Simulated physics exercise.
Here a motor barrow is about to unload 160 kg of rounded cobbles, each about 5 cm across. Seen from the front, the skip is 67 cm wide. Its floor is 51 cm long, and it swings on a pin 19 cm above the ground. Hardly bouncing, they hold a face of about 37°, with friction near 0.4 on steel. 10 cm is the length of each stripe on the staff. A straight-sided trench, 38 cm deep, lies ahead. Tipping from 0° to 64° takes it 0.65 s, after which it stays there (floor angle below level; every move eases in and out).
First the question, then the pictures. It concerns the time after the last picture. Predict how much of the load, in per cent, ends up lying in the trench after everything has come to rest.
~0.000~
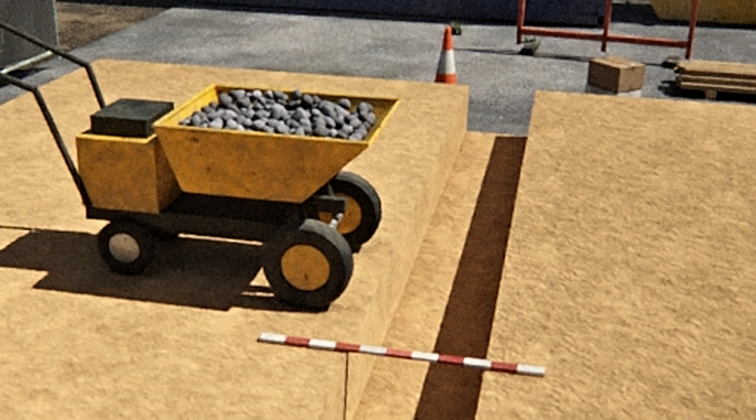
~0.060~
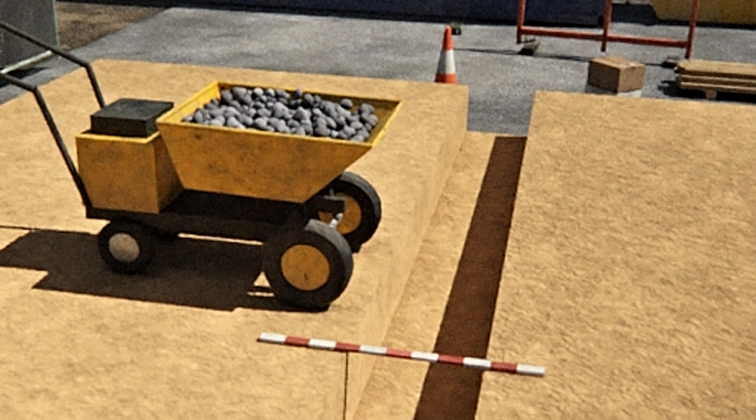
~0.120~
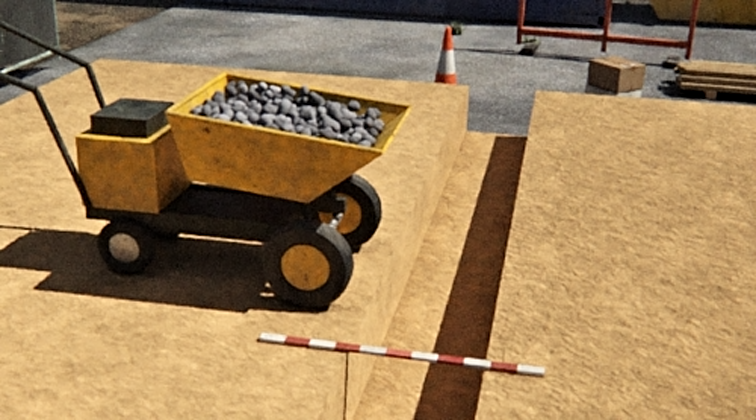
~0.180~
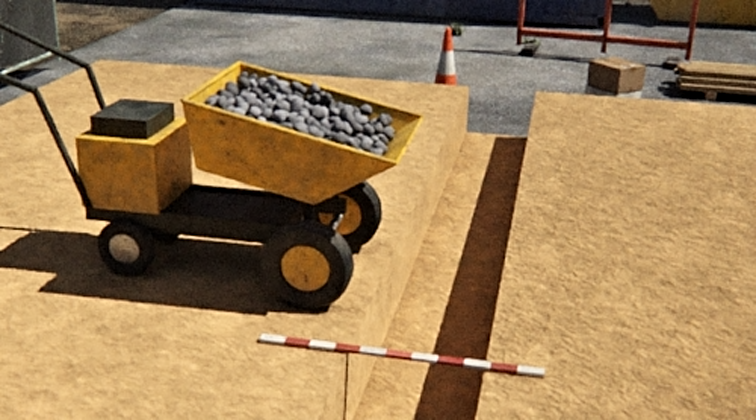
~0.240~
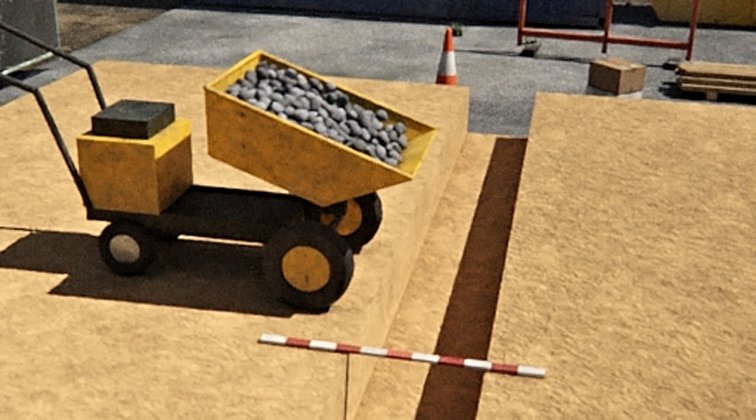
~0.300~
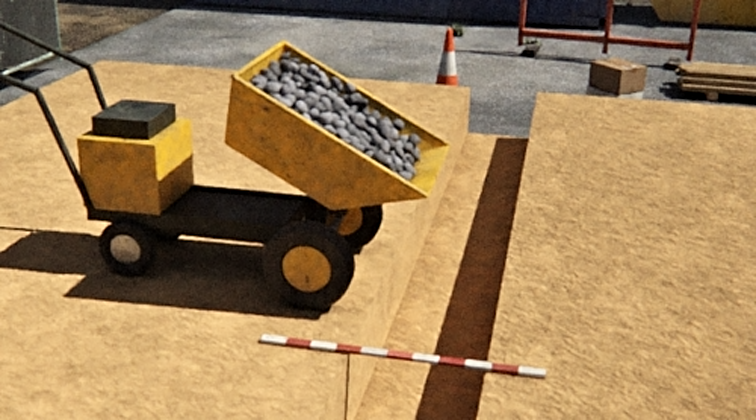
Roughly 41 per cent of it.
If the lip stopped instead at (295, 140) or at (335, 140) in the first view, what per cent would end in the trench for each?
95 %, then 70 %.
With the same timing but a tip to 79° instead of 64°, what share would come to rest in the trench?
I'd guess some 50 in a hundred.
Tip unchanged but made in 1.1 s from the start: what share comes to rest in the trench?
Then roughly 55 percent.
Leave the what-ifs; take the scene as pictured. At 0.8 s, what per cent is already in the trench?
Roughly 10% by that time.
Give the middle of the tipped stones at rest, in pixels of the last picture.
The stones end up centred near (527, 295).
After 0.5 s the floor is at 54°; 100 % in the skip; the foremost stones are at (452, 218).
After 0.8 s the floor is at 64°; 75 % in the skip, 11 % in the trench, 14 % past the trench; the foremost stones are at (537, 289).
After 1.1 s the floor is at 64°; 23 % in the skip, 20 % in the trench, 58 % past the trench; the foremost stones are at (716, 319).
After 3.0 s the floor is at 64°; 0 % in the skip, 41 % in the trench, 59 % past the trench; the foremost stones are past the picture's edge.
